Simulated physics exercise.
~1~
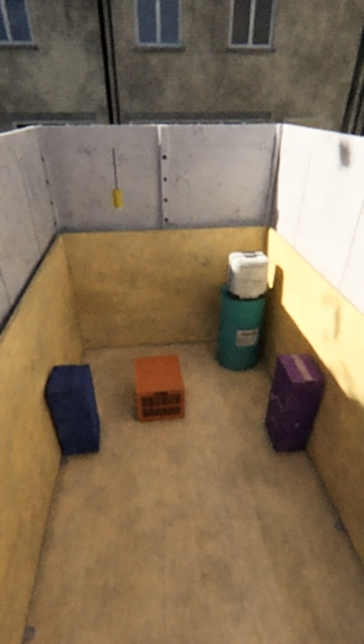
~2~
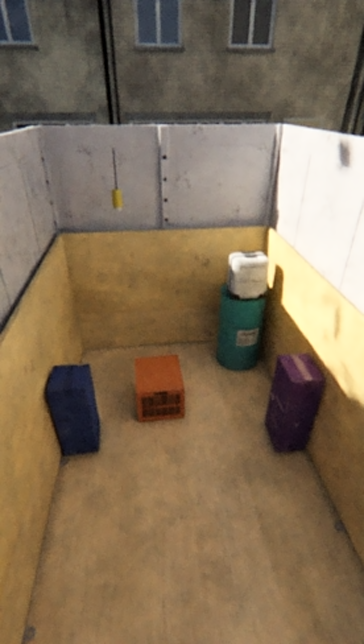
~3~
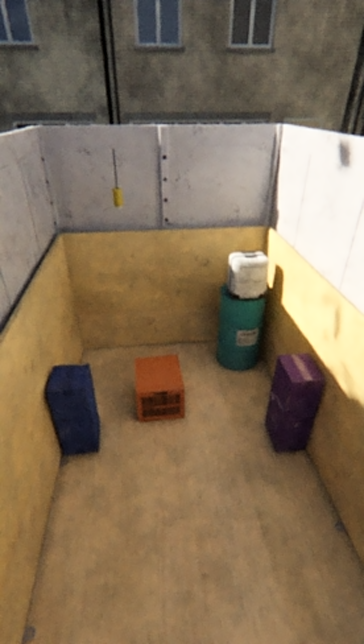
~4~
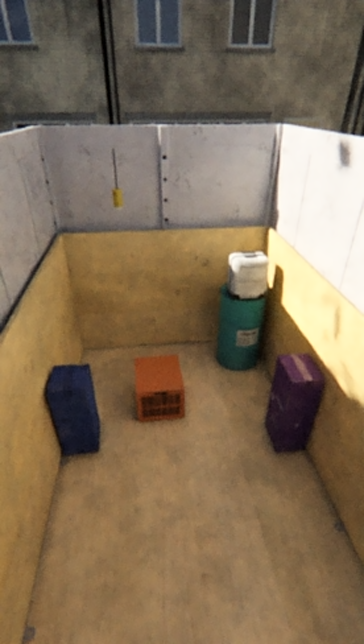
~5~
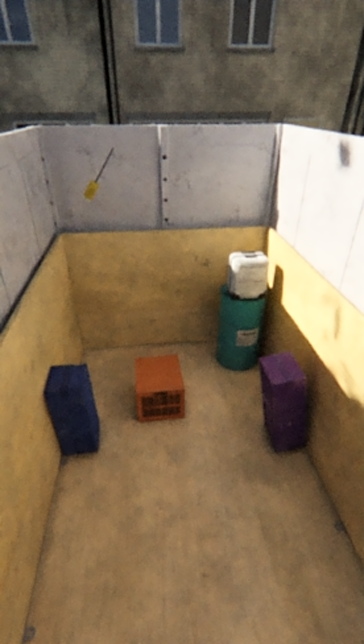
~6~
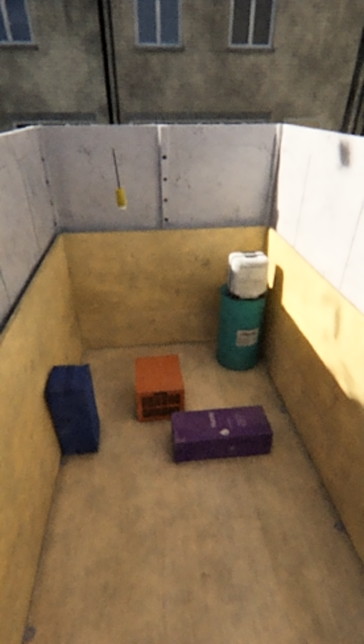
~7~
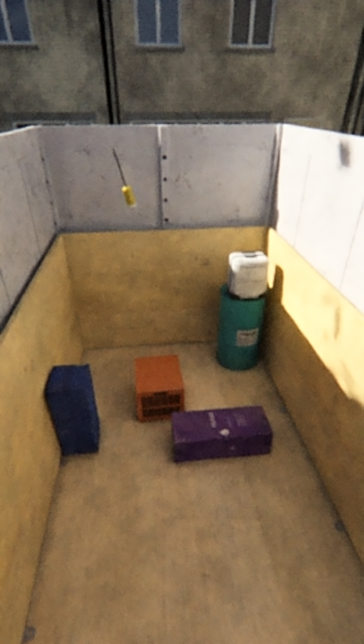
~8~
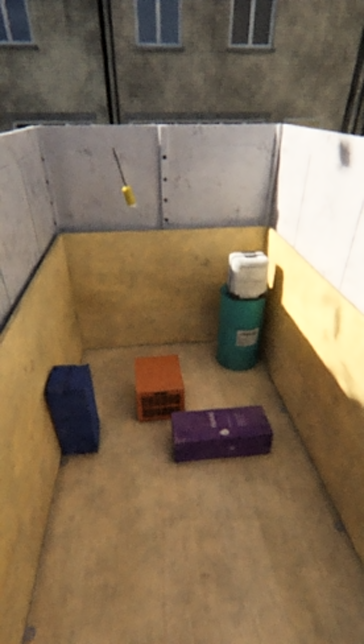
A tall purple box stands upright by the right wall of an open-topped load bay, across from a dark blue box on the left. An orange chest sits between them toward the back, and a white case rests on a turquoise drum in the far right corner. At first everything stays still, with the small yellow lamp hanging straight down. Then the lamp swings left, and the purple box shifts left and leans. It topples onto its side, landing in front of the orange chest, while the lamp swings back and tilts slightly right. The purple box remains lying there, and everything else stands in its original place.
